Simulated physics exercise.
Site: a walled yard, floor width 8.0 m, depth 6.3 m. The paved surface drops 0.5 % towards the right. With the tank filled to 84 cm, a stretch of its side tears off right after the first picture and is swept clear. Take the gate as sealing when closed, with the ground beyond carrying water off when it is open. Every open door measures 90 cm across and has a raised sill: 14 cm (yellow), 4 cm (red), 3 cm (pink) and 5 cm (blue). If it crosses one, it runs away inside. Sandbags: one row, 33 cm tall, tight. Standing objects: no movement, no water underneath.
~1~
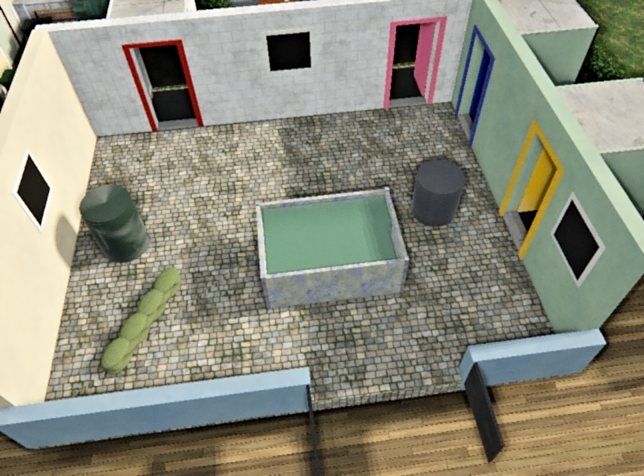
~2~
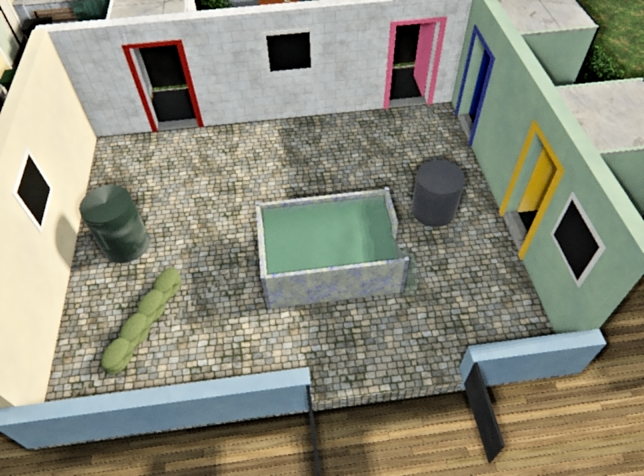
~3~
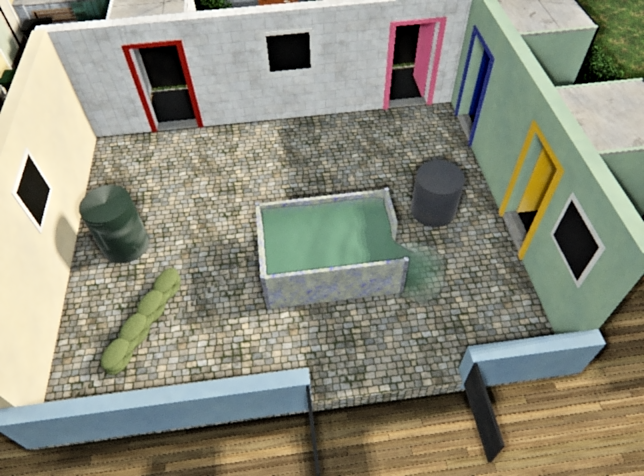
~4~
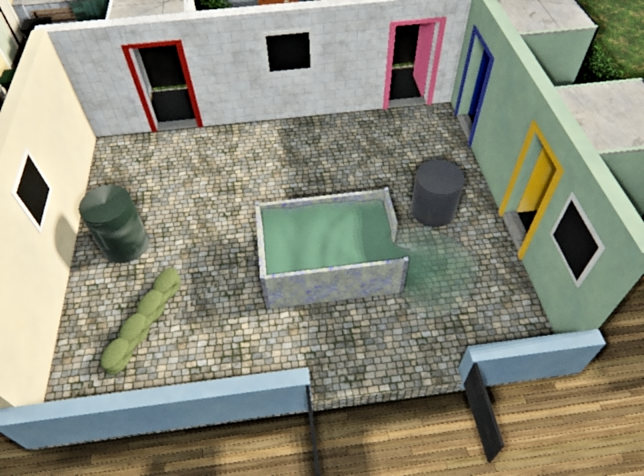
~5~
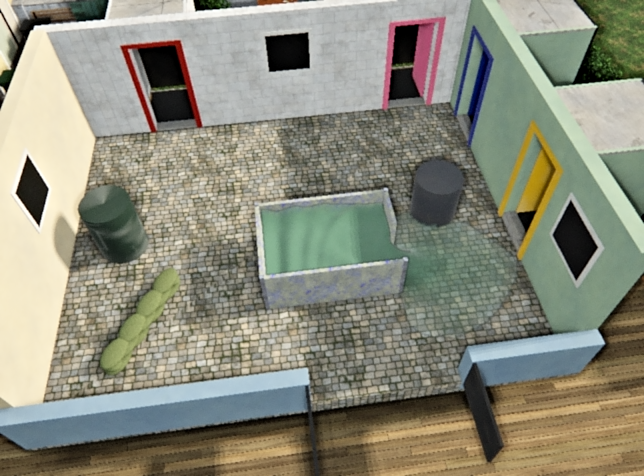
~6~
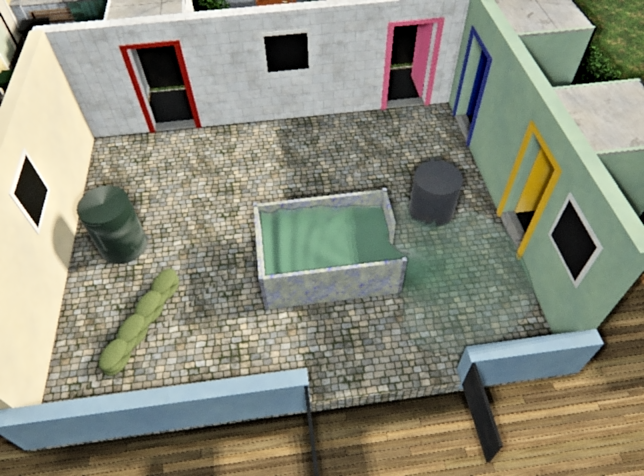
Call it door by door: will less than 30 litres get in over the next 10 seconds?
Yellow door - no, 30 litres or more; red door - yes, less; pink door - no, 30 litres or more; blue door - yes, less.
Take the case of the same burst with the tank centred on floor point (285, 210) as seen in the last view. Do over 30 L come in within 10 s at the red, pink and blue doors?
Against that limit: Red not over, pink past it, blue over.
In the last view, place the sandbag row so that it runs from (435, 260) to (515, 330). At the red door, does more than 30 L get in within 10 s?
Next, red ends up on the low side.
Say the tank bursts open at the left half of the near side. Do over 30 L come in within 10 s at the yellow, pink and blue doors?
In that case, yellow door: Less than that, pink door: Less than that, blue door: Less than that.
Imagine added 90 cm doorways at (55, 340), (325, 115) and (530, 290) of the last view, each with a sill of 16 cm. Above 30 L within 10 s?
The first one doesn't reach it, the second one doesn't reach it, and the third one exceeds it.
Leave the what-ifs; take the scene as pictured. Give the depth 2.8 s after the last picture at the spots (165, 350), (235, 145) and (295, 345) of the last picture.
Approximately 0, 0 and 1 centimetres, going through them in turn.
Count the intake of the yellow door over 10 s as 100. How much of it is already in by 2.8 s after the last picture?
I'd put it at about 85 per cent by that point.
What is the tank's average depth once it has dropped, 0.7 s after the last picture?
I'd put the average depth near 57 cm.
Then, 0.7 s after the last picture water covers 15 % of the floor and is deepest (50 cm) near (558, 354); yellow door 20 cm at the sill, 47 L in, red door not reached, pink door not reached, blue door not reached.
Then, 1.5 s after the last picture water covers 15 % of the floor and is deepest (40 cm) near (532, 296); yellow door 31 cm at the sill, 143 L in, red door not reached, pink door not reached, blue door 2 cm at the sill, 0 L in.
Then, 2.8 s after the last picture water covers 35 % of the floor and is deepest (26 cm) near (532, 296); yellow door 22 cm at the sill, 223 L in, red door not reached, pink door 10 cm at the sill, 8 L in, blue door 3 cm at the sill, 0 L in.
Then, 5.3 s after the last picture water covers 50 % of the floor and is deepest (16 cm) near (477, 266); yellow door 15 cm at the sill, 264 L in, red door not reached, pink door 12 cm at the sill, 92 L in, blue door 5 cm at the sill, 0 L in.
Then, 9.3 s after the last picture water covers 85 % of the floor and is deepest (10 cm) near (487, 292); yellow door 10 cm at the sill, 266 L in, red door 2 cm at the sill, 0 L in, pink door 8 cm at the sill, 189 L in, blue door 5 cm at the sill, 7 L in.
